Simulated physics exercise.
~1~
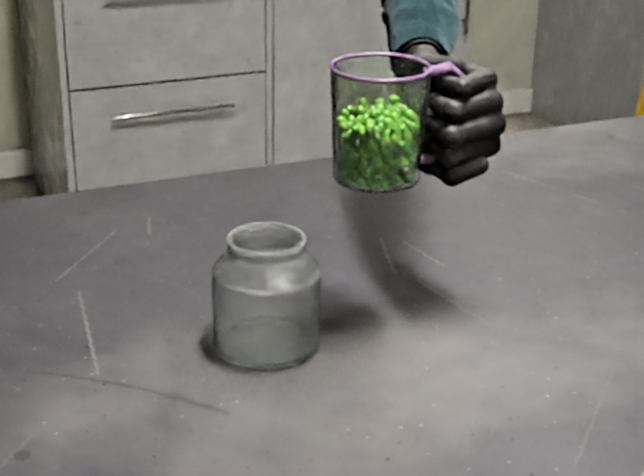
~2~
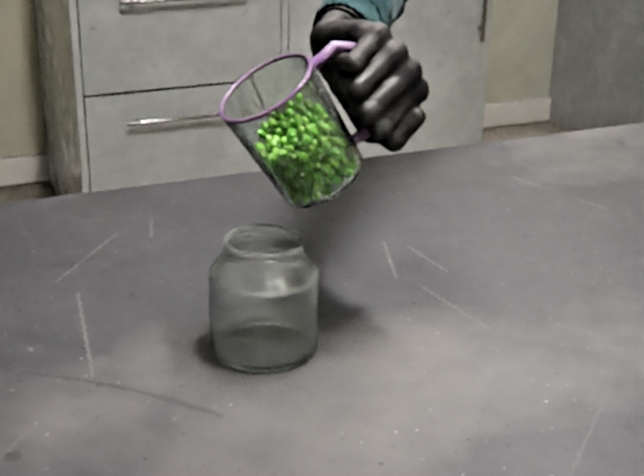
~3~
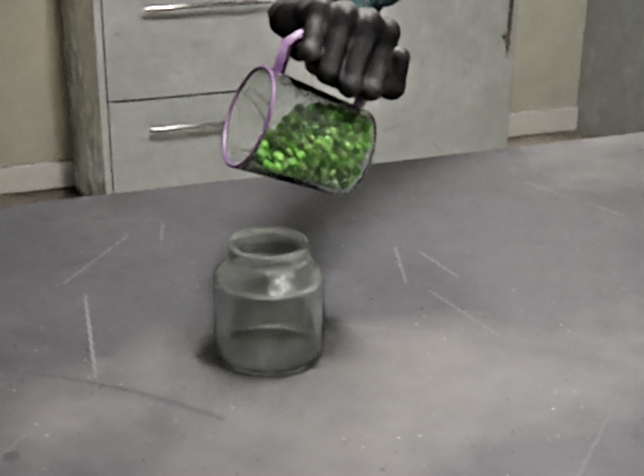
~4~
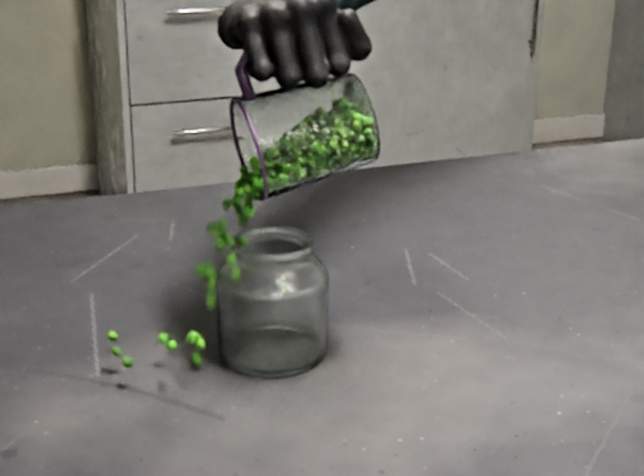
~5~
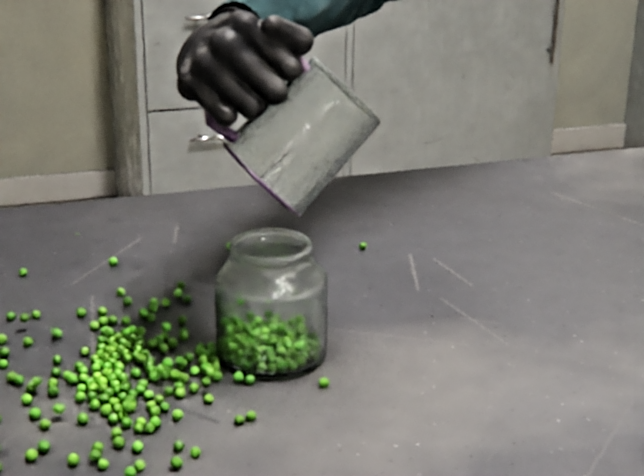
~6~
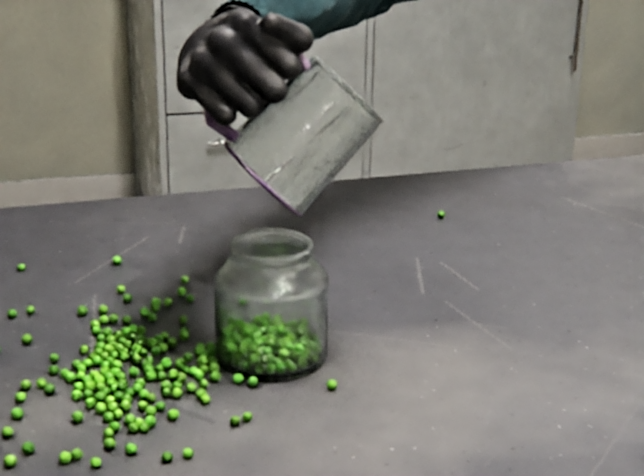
A see-through cup with a purple rim, full of green peas, is held by a dark gloved hand above a gray table, up and to the right of an open glass jar. The hand carries it left and tilts it until it lies on its side over the jar. Peas begin to stream from the rim, many falling past the jar's left side and bouncing on the table. The cup keeps tipping until it points down and is empty. At the end, peas partly fill the jar, while the larger part lies scattered on the table, mostly to the left.
